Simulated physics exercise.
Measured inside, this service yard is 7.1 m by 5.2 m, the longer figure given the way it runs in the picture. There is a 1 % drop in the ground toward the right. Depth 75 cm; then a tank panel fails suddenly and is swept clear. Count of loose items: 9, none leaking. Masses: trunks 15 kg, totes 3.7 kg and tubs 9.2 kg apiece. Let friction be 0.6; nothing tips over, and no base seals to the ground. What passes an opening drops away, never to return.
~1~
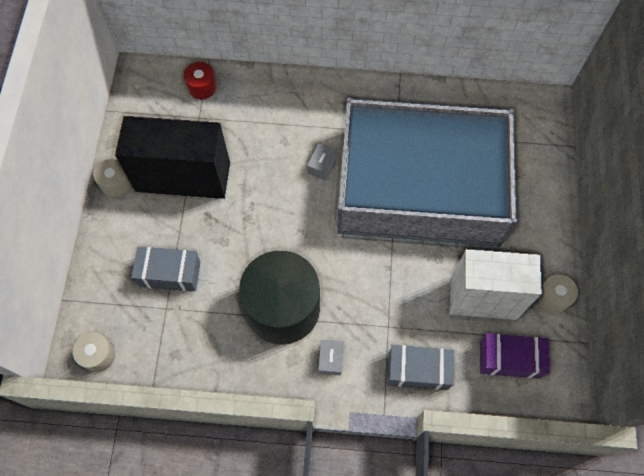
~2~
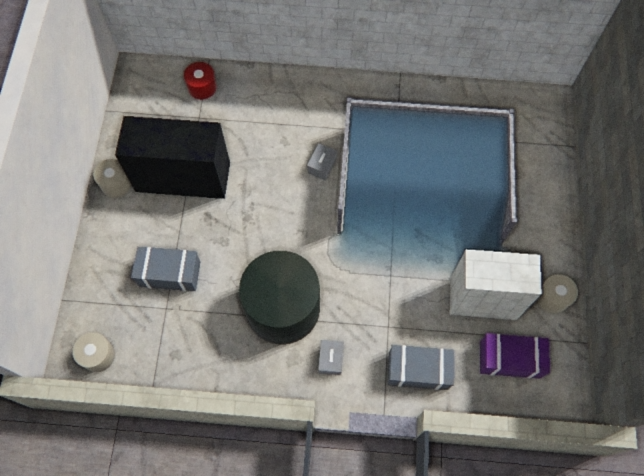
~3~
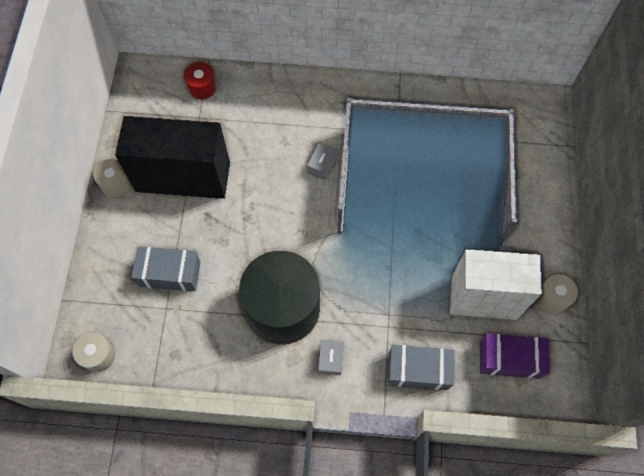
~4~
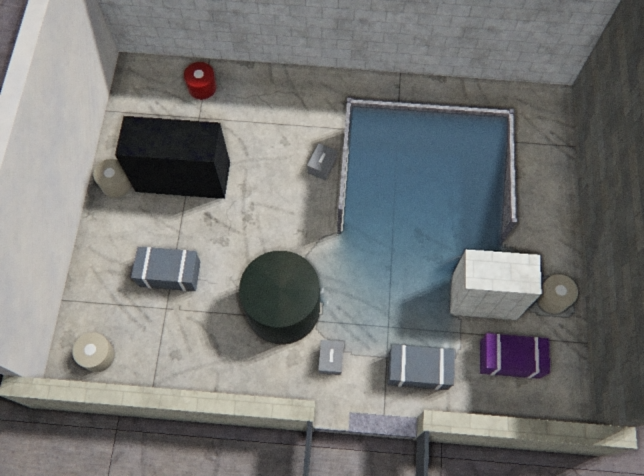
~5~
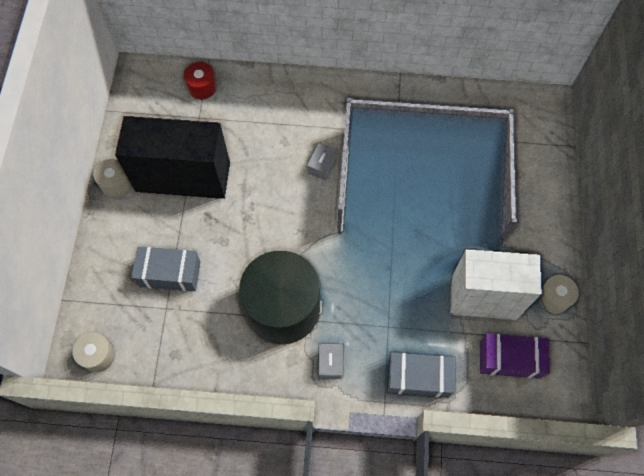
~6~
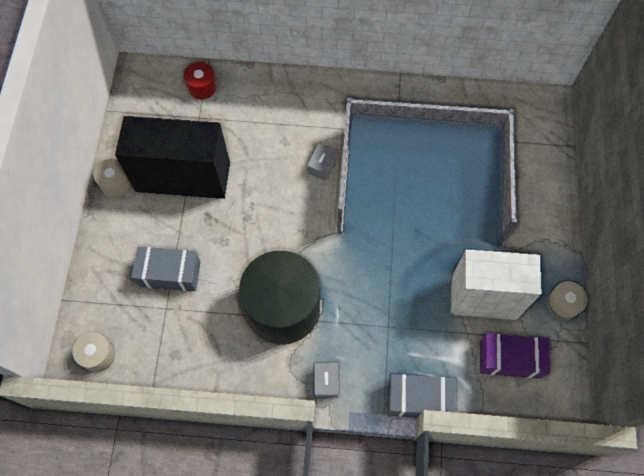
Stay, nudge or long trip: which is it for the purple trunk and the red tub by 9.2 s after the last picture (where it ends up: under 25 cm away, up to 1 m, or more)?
As for distance, the purple trunk ends up well away and the red tub moves only negligibly.
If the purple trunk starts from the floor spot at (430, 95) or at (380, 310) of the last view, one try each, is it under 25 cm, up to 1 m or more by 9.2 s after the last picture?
In that order: It goes a long way; it goes a long way.
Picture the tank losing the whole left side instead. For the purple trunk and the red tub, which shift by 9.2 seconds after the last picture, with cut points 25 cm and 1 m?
The purple trunk would move somewhat and the red tub would be washed far off.
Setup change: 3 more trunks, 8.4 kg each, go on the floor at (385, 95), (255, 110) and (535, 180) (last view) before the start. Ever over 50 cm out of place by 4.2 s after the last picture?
Order as asked - not as far, not as far, farther.
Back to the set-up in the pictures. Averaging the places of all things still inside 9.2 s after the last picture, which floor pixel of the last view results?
Near (228, 221).
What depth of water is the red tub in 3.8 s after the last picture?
I'd say around 0 cm.
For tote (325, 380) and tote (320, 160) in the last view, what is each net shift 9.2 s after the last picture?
The first is washed out, the second sits 20 cm from its start.
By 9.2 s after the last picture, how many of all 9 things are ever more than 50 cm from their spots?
Count: 6.
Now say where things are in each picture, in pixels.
The purple trunk at (518, 353) rests on the ground; the red tub at (199, 74) rests on the ground; 3.6 m2 under water; 0 of 9 have shifted, in the first picture.
The purple trunk at (518, 353) rests on the ground; the red tub at (199, 74), on the bottom; water covers 4.9 m2; 0 of 9 have shifted, in the second picture.
The purple trunk at (518, 353) rests on the ground; the red tub at (199, 74) rests on the ground; water covers 6.1 m2; 0 of 9 have shifted, in the third picture.
The purple trunk at (518, 353) rests on the ground; the red tub at (199, 74) rests on the ground; water covers 7.4 m2; 0 of 9 have shifted, in the fourth picture.
The purple trunk at (518, 353) rests on the ground; the red tub at (199, 74) rests on the ground; water covers 8.6 m2; 1 of 9 have shifted, in the fifth picture.
The purple trunk at (518, 353), on the bottom; the red tub at (199, 74) rests on the ground; 10.4 m2 under water; 3 of 9 have shifted, in the sixth picture.
Then, 1.2 s after the last picture the purple trunk is near (517, 348), 0.1 m from its start, aground; the red tub is near (199, 74), 0.0 m from its start, aground; 1 of 9 are out; 2 afloat.
Then, 3.8 s after the last picture the purple trunk is near (404, 370), 1.5 m from its start, afloat; the red tub is near (199, 74), 0.0 m from its start, aground; 1 of 9 are out; 4 afloat.
Then, 6.2 s after the last picture the purple trunk has gone out; the red tub is near (199, 74), 0.0 m from its start, aground; 3 of 9 are out; 2 afloat.
Then, 9.2 s after the last picture the purple trunk has gone out; the red tub is near (194, 76), 0.1 m from its start, aground; 3 of 9 are out; 2 afloat.
